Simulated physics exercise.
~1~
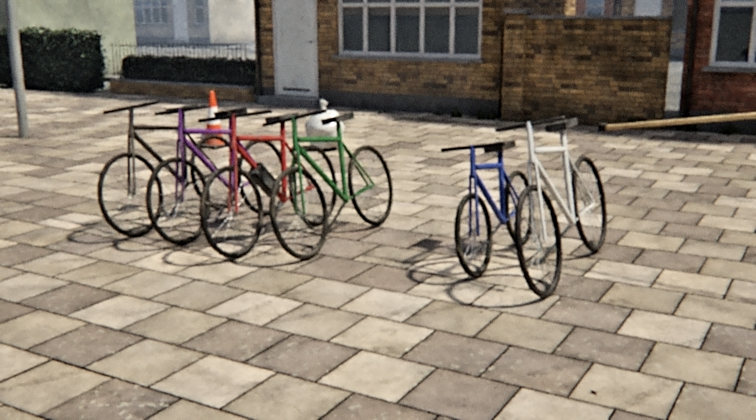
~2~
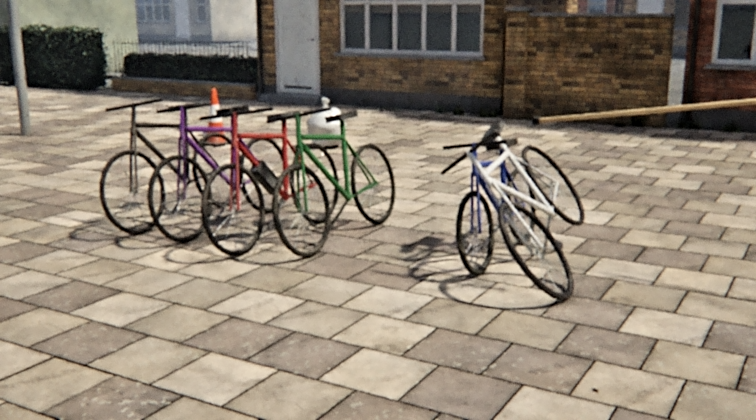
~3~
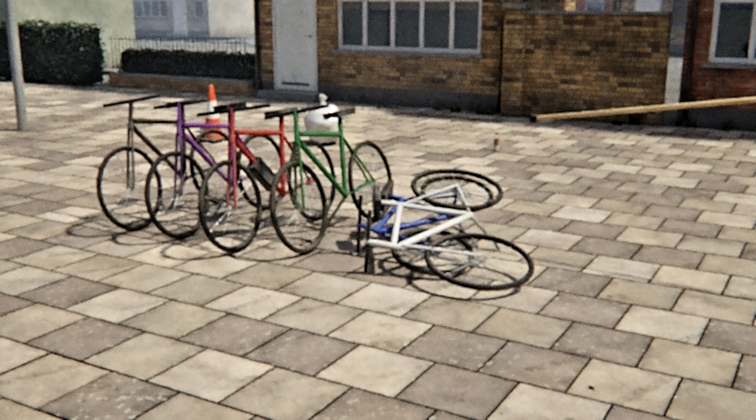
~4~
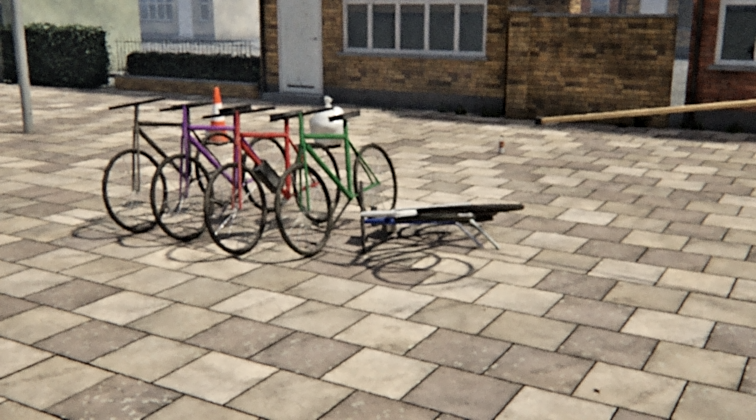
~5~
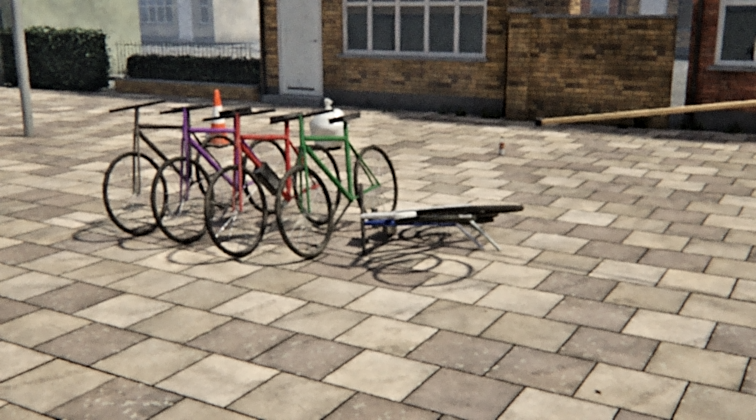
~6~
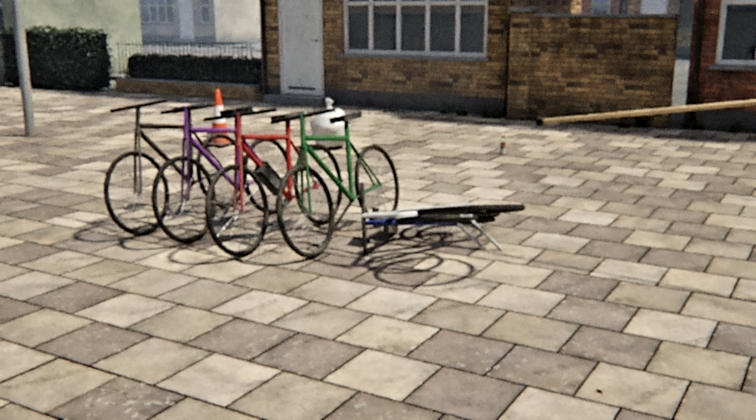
Six bicycles stood on a paved square before a brick building, and the white one at the right tipped left into the blue one, bringing both down in a flat heap while the green, red, purple and dark bikes stayed upright.
